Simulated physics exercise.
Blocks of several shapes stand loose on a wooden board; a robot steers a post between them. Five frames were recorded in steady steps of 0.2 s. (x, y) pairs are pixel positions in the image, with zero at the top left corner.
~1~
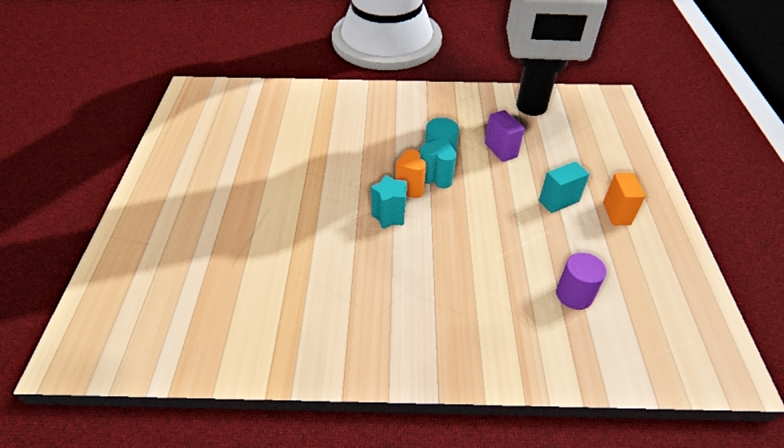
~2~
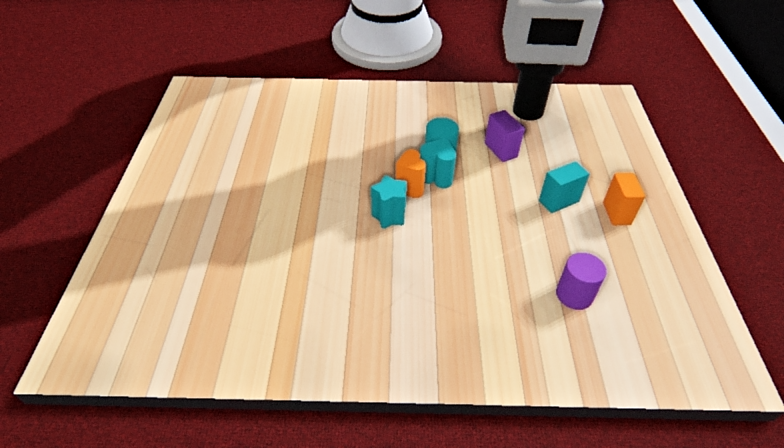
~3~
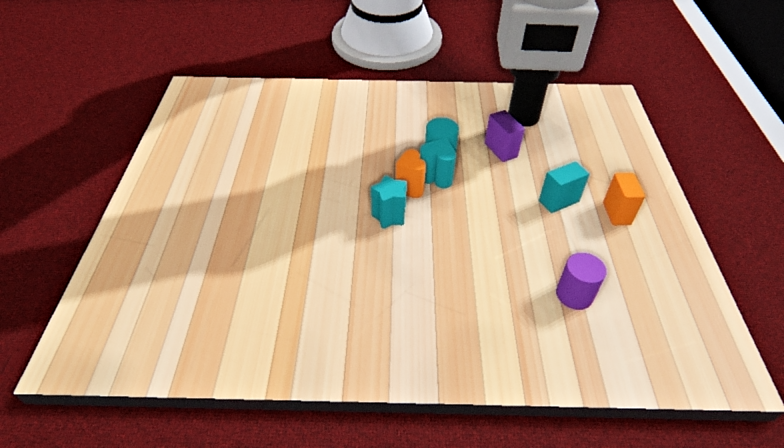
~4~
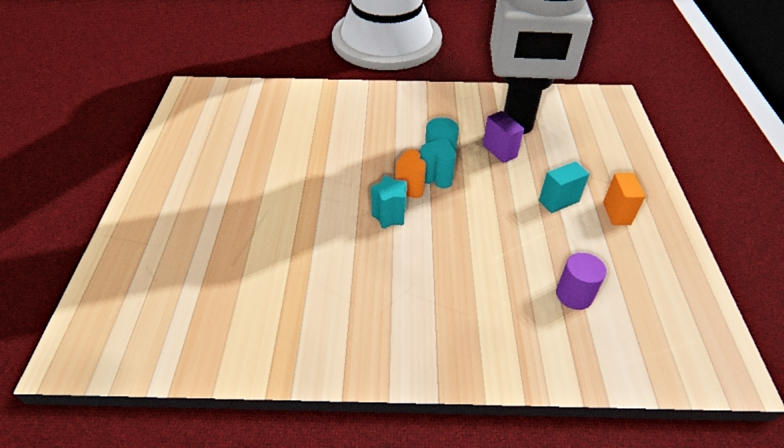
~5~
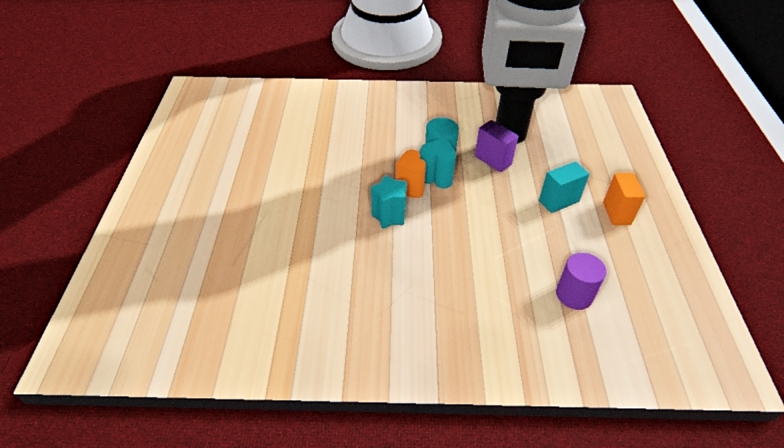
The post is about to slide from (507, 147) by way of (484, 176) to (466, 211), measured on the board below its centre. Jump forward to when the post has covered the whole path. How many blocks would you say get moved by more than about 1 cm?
Looking at the path, I think only one of the blocks ends up more than 1 cm away.
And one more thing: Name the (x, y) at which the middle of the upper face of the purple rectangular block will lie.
The point I'd pick in the picture is (451, 198).
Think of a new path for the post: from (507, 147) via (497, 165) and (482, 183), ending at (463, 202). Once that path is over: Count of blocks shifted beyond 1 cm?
Only one of them.
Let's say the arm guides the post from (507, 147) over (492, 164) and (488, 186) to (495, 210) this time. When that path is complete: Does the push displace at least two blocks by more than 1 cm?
No
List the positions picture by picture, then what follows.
In the first picture, tip of the post (532, 107), middles of tops, turquoise heart block (440, 149), purple rectangular block (507, 121).
In the second picture, post (528, 112), nothing pushed.
In the third picture, post (523, 118), nothing pushed.
In the fourth picture, post (517, 125), purple rectangular block (506, 122).
In the fifth picture, post (510, 134), turquoise heart block (440, 149), purple rectangular block (499, 131).
What follows on the original path. One third of the way, post (494, 153); purple rectangular block (483, 151).
Two thirds of the way, post (479, 175); purple rectangular block (465, 174).
At the end, post (468, 198); turquoise heart block unmoved; purple rectangular block (451, 198).
